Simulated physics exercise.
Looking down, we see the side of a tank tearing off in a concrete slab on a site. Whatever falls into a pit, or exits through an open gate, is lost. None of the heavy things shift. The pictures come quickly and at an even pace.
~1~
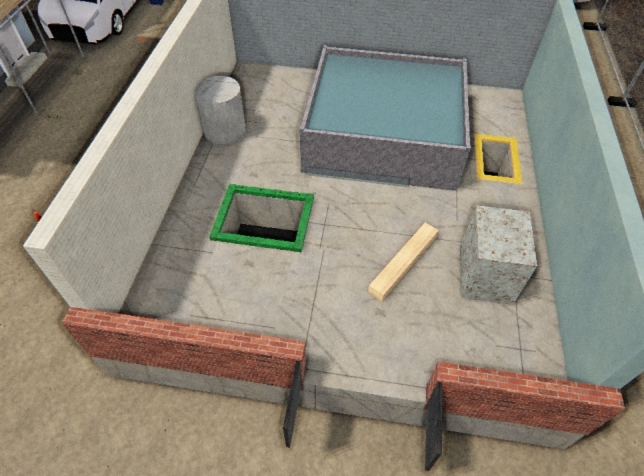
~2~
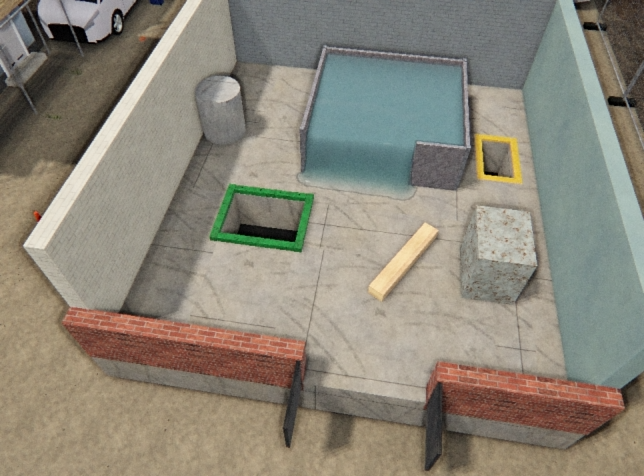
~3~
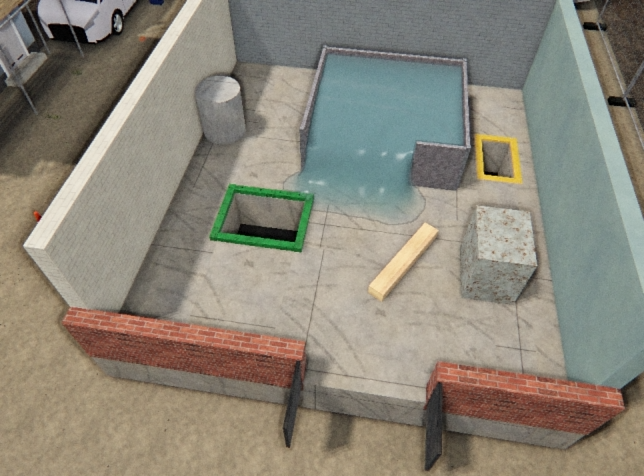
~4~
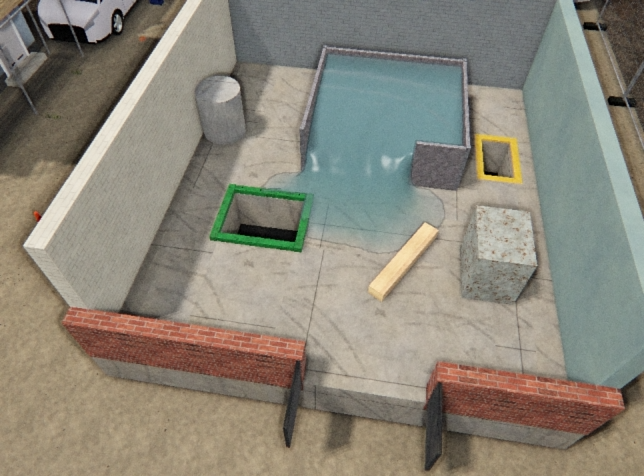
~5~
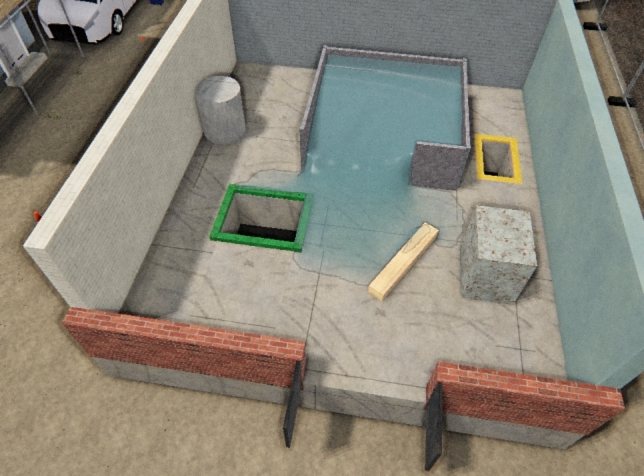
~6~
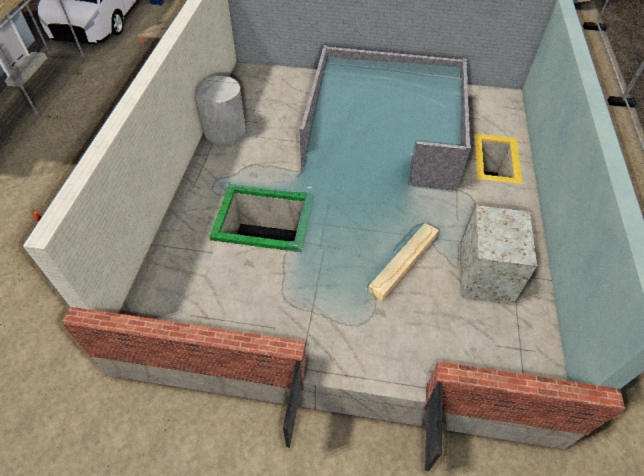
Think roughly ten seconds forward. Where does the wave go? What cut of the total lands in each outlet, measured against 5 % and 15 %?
I expect the gate to account for upward of fifteen per cent; I expect the green pit to account for upward of fifteen per cent; I expect the yellow pit to account for a fraction below five per cent.
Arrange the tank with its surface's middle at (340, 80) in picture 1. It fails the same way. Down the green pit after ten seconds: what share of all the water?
Within ten seconds the green pit takes 35 percent of the total.
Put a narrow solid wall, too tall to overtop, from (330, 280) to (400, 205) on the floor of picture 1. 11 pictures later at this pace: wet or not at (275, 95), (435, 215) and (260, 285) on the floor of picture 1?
First spared, second submerged, third submerged.
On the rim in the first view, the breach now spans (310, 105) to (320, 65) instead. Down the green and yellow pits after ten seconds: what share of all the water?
Estimates in per cent: Green 4, yellow 14.
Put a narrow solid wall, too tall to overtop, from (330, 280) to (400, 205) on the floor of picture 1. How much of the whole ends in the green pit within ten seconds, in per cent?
Roughly 35 per cent ends up in the green pit.
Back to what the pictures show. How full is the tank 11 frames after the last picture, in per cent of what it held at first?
I'd say around 48 per cent.
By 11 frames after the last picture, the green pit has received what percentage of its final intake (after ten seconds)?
Roughly 50 per cent.
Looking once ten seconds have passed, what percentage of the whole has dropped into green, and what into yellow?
The first holds 16 per cent and the second 2 per cent.
A moment on, water covers 35 % of the floor; the gate 2 %, the green pit 4 %, the yellow pit 0 %.
Next, water covers 50 % of the floor; the gate 7 %, the green pit 9 %, the yellow pit 0 %.
Then, water covers 65 % of the floor; the gate 16 %, the green pit 12 %, the yellow pit 0 %.
Later, water covers 80 % of the floor; the gate 24 %, the green pit 15 %, the yellow pit 0 %.
In the end, water covers 95 % of the floor; the gate 30 %, the green pit 17 %, the yellow pit 2 %.
